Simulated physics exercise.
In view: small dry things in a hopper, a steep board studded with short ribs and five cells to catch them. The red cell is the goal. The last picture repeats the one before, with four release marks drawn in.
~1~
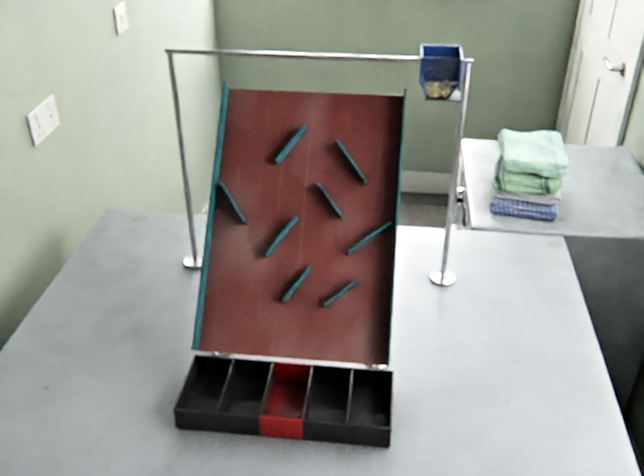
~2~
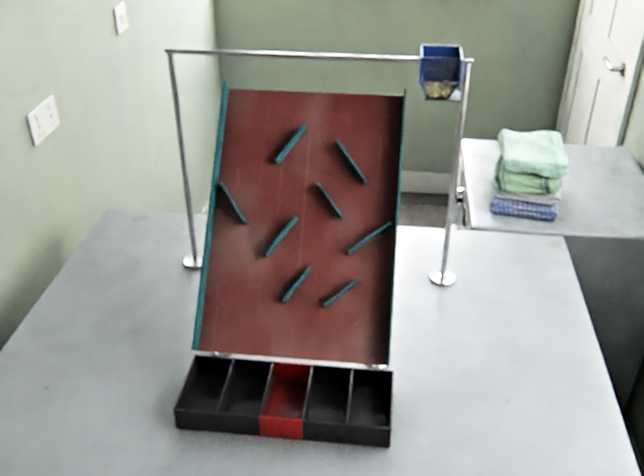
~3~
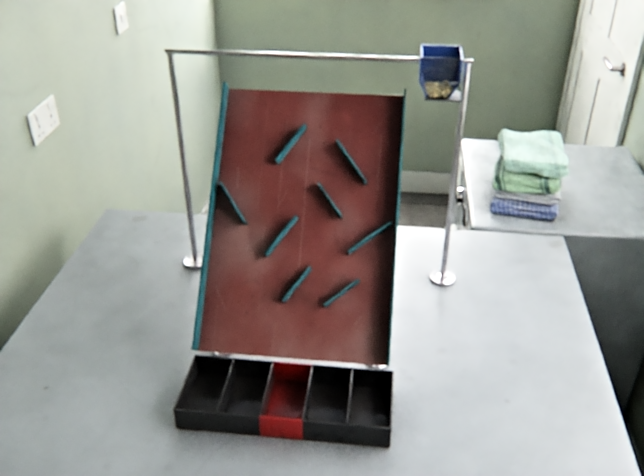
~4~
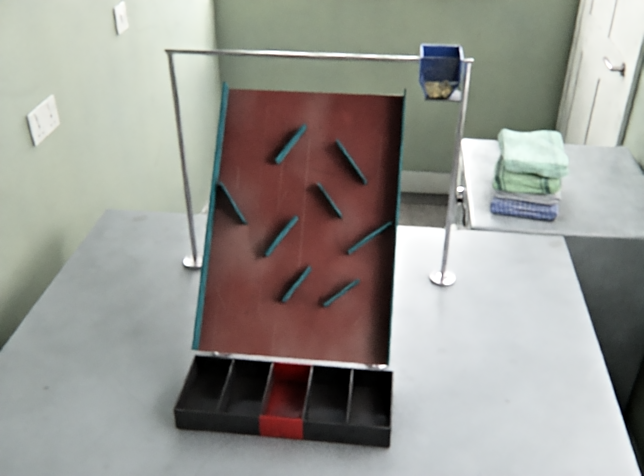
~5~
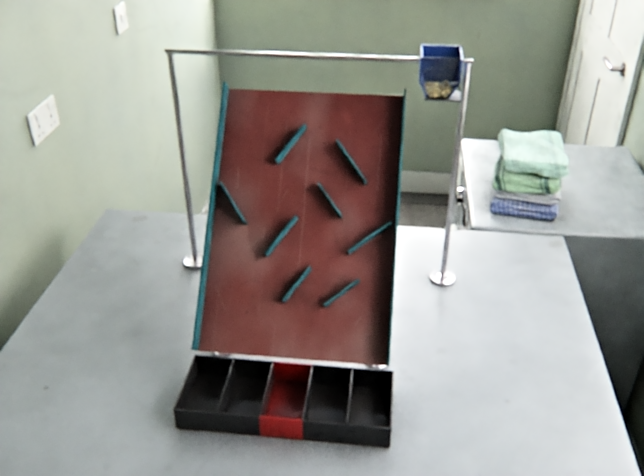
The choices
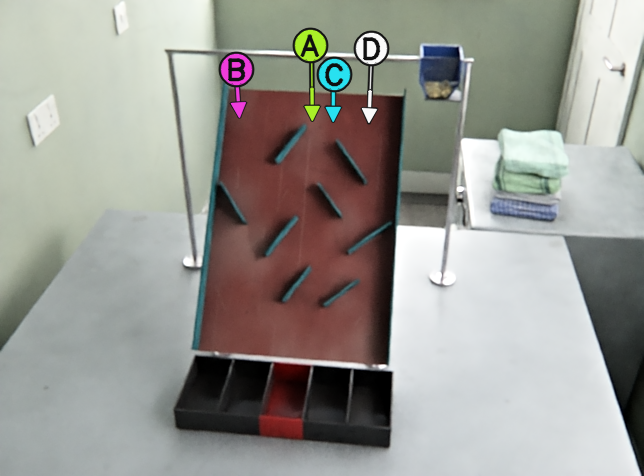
To begin with, a steep reddish-brown board studded with short teal ribs stands on a grey table, a small blue hopper of pale pieces hanging from the rail at its upper right. Nothing visibly moves after that, and the five cells below, the middle one red, stay empty throughout.
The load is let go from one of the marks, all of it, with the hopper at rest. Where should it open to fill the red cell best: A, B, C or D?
The best mark is D.
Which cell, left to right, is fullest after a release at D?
The third.
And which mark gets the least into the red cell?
Here it is mark B.
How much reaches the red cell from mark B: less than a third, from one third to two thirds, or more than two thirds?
Mark B gives less than a third.
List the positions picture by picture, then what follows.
The first picture shows hopper near (438, 86), soya beans, door shut.
The second picture shows ribs (276, 160) to (305, 124), (337, 139) to (366, 180), (219, 181) to (244, 222).
The third picture shows ribs (318, 183) to (341, 215), (265, 254) to (296, 216), (348, 252) to (392, 221).
The fourth picture shows ribs (282, 301) to (310, 267), (324, 305) to (359, 279).
The fifth picture shows red cell near (281, 426), number 3 of 5 from the left.
On the marked copy, mark A meets the board at (312, 115); mark B meets the board at (239, 112); mark C meets the board at (333, 116); mark D meets the board at (369, 117).
If A is chosen, close to a quarter in the red cell, close to half in other cells, a small share outside the box.
If B is chosen, a small share in the red cell, close to two thirds in other cells, a small share held on the board, a small share outside the box.
If C is chosen, close to a third in the red cell, close to half in other cells, a small share outside the box.
If D is chosen, close to two thirds in the red cell, close to a quarter in other cells, a small share held on the board, only a few outside the box.
